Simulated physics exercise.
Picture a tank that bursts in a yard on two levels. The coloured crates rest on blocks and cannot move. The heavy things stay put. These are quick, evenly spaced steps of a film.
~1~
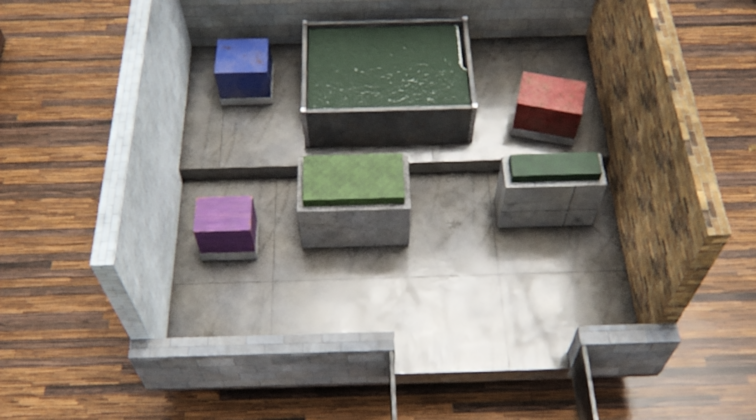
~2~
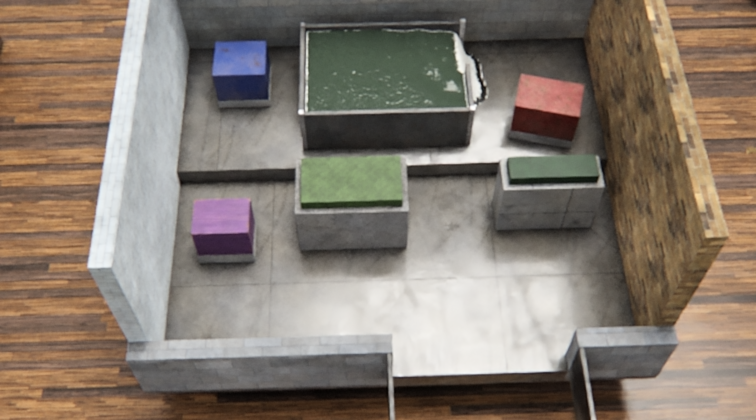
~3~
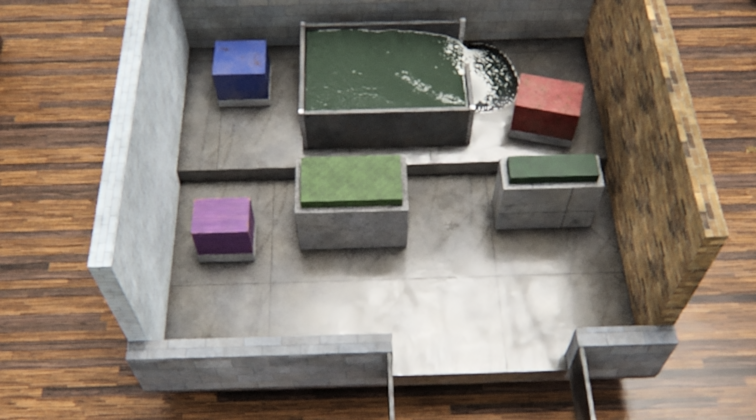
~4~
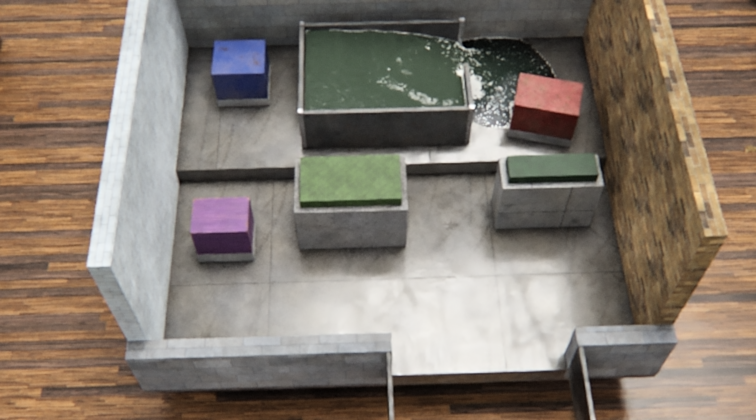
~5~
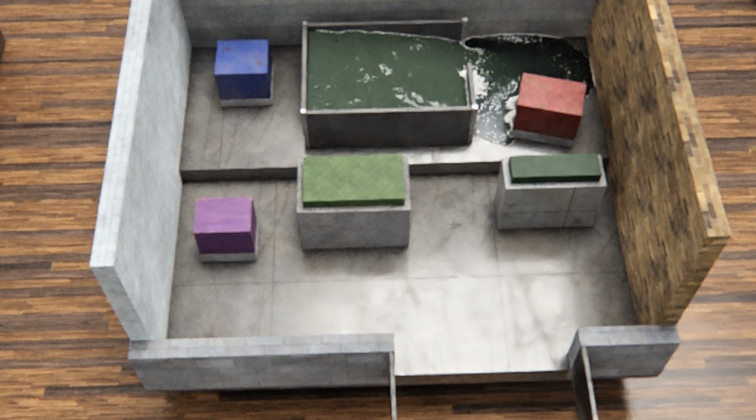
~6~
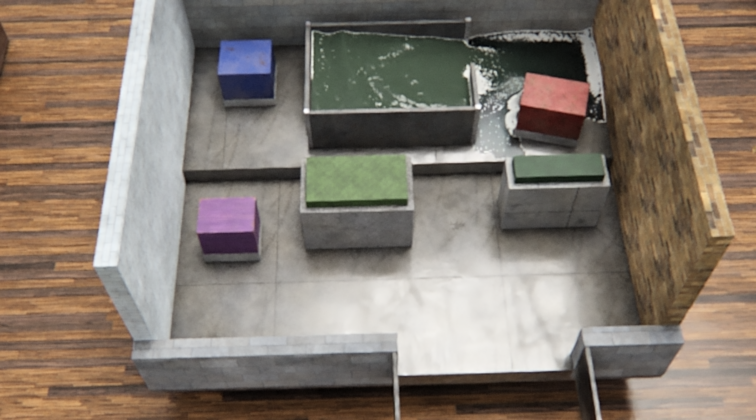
We see a tank of dark green water in a walled yard on two levels, first still, then pouring from its right side and spreading across the upper level, around the red block and up to the right wall.
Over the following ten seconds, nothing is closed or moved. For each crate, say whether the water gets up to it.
Outcome: The red crate comes through with water on it; the purple crate comes through untouched; the blue crate comes through untouched.
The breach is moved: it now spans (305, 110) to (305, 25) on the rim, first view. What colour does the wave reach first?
I'd go with the one in blue.
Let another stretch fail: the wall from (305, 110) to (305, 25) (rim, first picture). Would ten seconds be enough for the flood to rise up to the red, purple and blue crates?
My guess is red remains untouched, purple goes wet, and blue goes wet.
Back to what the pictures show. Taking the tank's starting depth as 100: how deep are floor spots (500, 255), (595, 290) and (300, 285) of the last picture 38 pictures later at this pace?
Readings in order: Around 4, 4 and 0 %.
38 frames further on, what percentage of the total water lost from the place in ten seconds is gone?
Estimate: 30 %.
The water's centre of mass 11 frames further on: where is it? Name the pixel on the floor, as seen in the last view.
My guess is about (459, 97).
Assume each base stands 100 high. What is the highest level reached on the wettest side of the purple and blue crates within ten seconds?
About 70 percent and about 50 percent.
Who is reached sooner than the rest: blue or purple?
It's the crate marked blue.
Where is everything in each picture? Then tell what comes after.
In the first frame, the water tank at (387, 67) is whole and still.
In the second frame, the front is at (475, 101), out from the gap at (460, 69).
In the third frame, the front is at (514, 83), out from the gap at (460, 69).
In the fourth frame, water pours out at (459, 70) and has run to a hidden place.
In the fifth frame, the front is at (590, 68), out from the gap at (462, 69).
In the sixth frame, the front is at (603, 115), out from the gap at (465, 69).
A moment on, water covers 20 % of the floor; the red crate water round its plinth, the purple crate not reached, the blue crate not reached.
Next, water covers 25 % of the floor; the red crate water round its plinth, the purple crate not reached, the blue crate not reached.
Then, water covers 40 % of the floor; the red crate water round its plinth, the purple crate not reached, the blue crate not reached.
Later, water covers 80 % of the floor; the red crate water round its plinth, the purple crate water round its plinth, the blue crate water round its plinth.
In the end, water covers 95 % of the floor; the red crate was topped, the purple crate stayed above the water, the blue crate stayed above the water.
